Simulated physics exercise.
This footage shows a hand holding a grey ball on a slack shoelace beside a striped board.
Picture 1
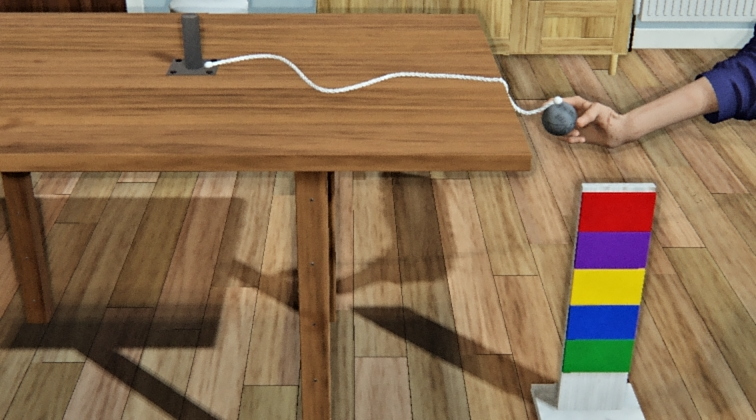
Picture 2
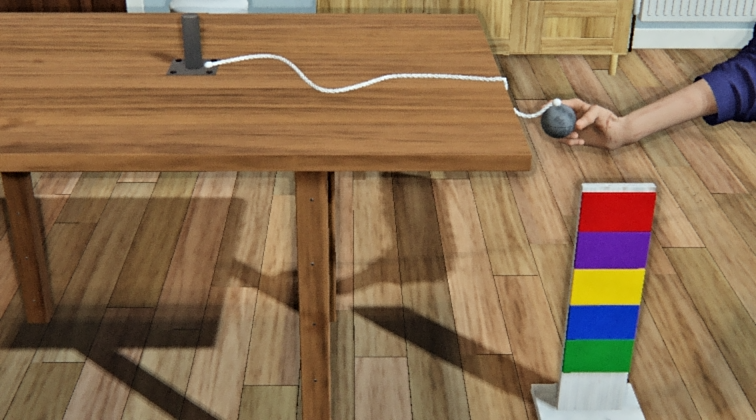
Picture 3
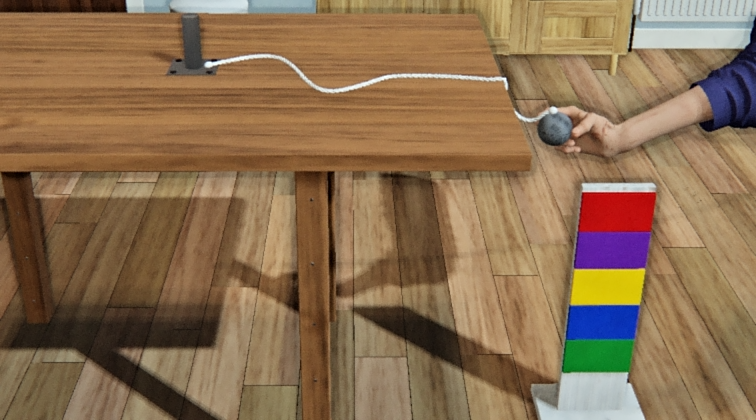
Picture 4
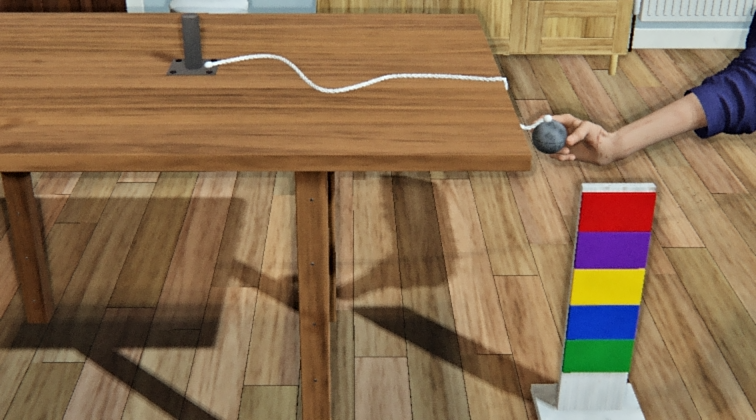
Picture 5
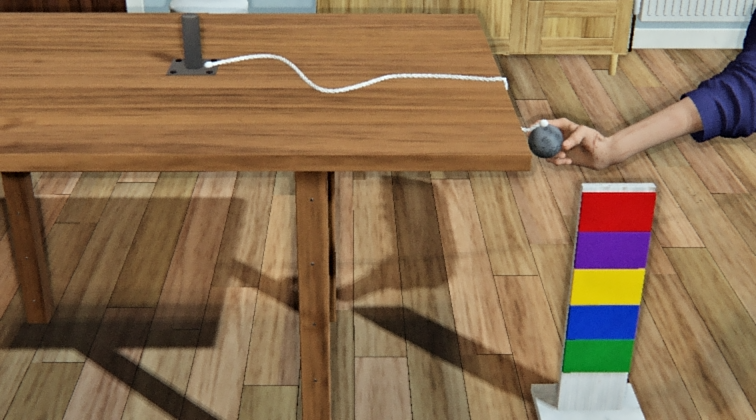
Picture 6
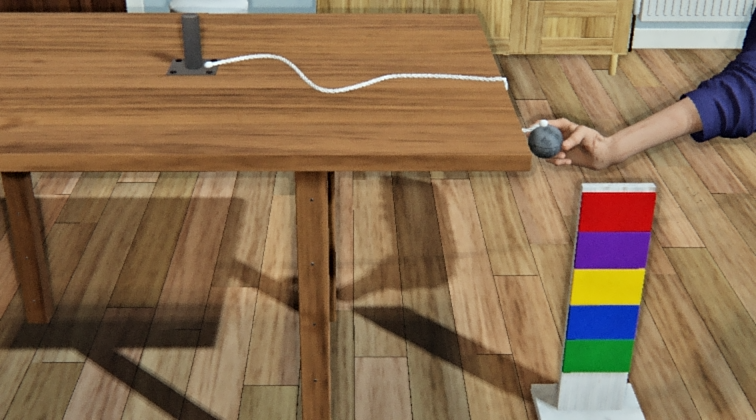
A hand holding a grey ball on a slack shoelace moves slightly left and down.
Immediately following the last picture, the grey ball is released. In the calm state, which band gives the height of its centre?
The purple band gives it.
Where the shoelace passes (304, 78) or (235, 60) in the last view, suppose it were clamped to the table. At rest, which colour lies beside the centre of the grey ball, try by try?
Going through them one at a time, the answers are red; purple.
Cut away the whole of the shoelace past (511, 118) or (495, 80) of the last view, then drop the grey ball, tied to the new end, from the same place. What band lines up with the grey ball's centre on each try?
Try by try: Red; none, it hangs higher.
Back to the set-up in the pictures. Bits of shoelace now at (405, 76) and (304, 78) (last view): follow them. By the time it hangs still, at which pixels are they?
To (490, 82) for the first and to (352, 74) for the second.
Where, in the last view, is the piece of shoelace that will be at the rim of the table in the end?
Pixel (419, 76).
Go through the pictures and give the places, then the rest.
Grey ball (559, 119); red (617, 214); purple (612, 251); yellow (608, 288); blue (603, 324); green (598, 357), in the first picture.
Grey ball (558, 121); shoelace through (240, 59) (296, 69) (343, 90) (412, 76) (495, 80), in the second picture.
Grey ball (555, 129), in the third picture.
Grey ball (549, 136); shoelace through (240, 59) (296, 69) (343, 90) (412, 76) (495, 80), in the fourth picture.
Grey ball (546, 141), in the fifth picture.
Grey ball (546, 141); shoelace through (240, 59) (296, 69) (343, 90) (412, 76) (495, 80), in the sixth picture.
Early on, ball near (506, 234); level with purple.
Midway, ball near (498, 248); level with purple.
Finally, ball near (498, 248); level with purple. Its middle rests at the purple band.
